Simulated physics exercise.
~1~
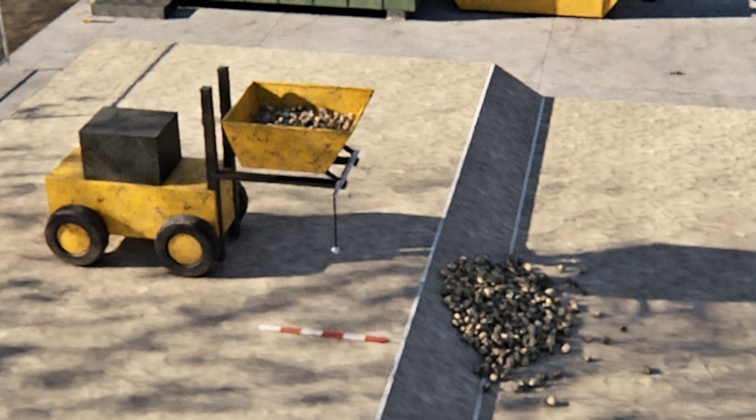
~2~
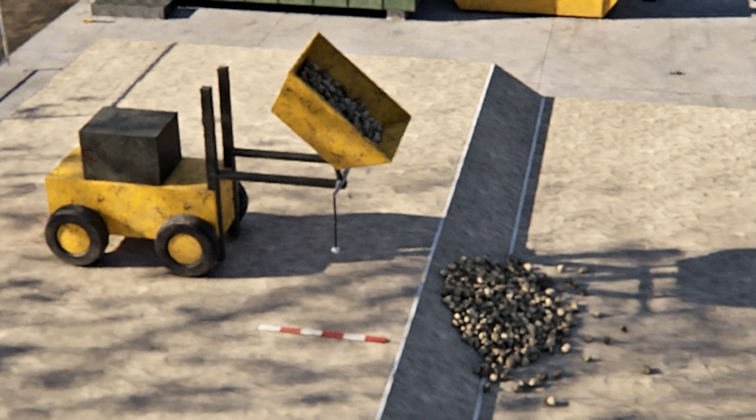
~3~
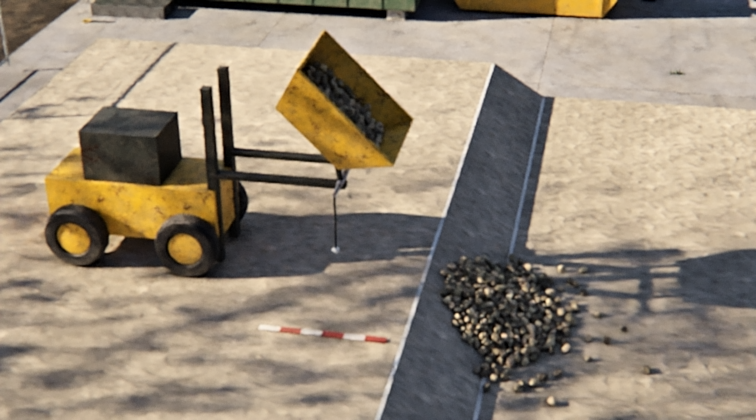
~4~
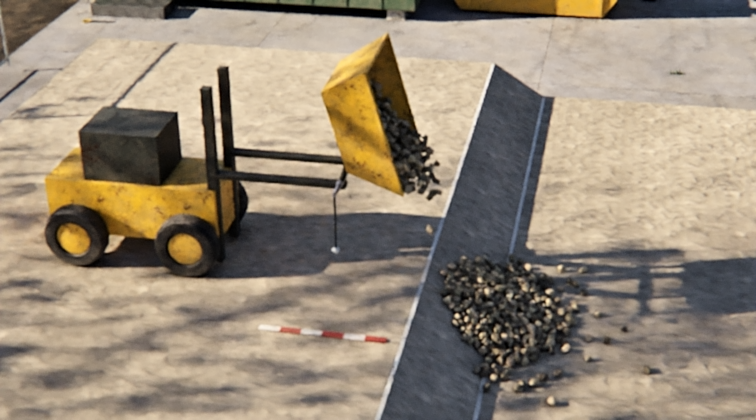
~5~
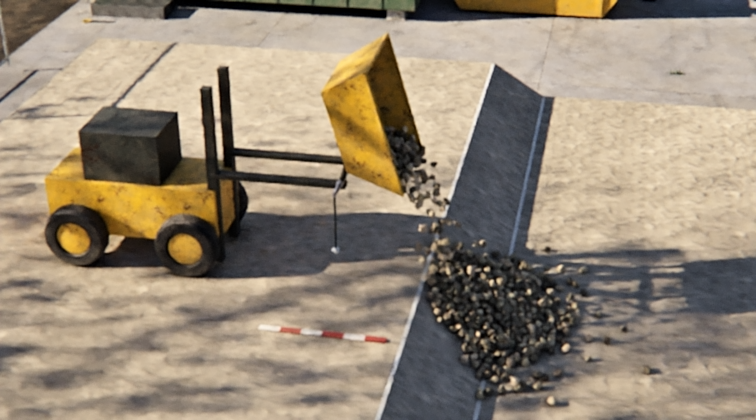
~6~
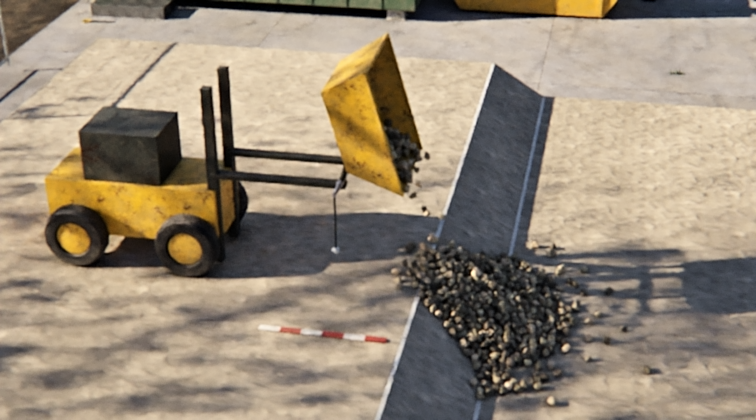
On a paved yard, a forklift tips its yellow skip, spilling stones onto the pile.
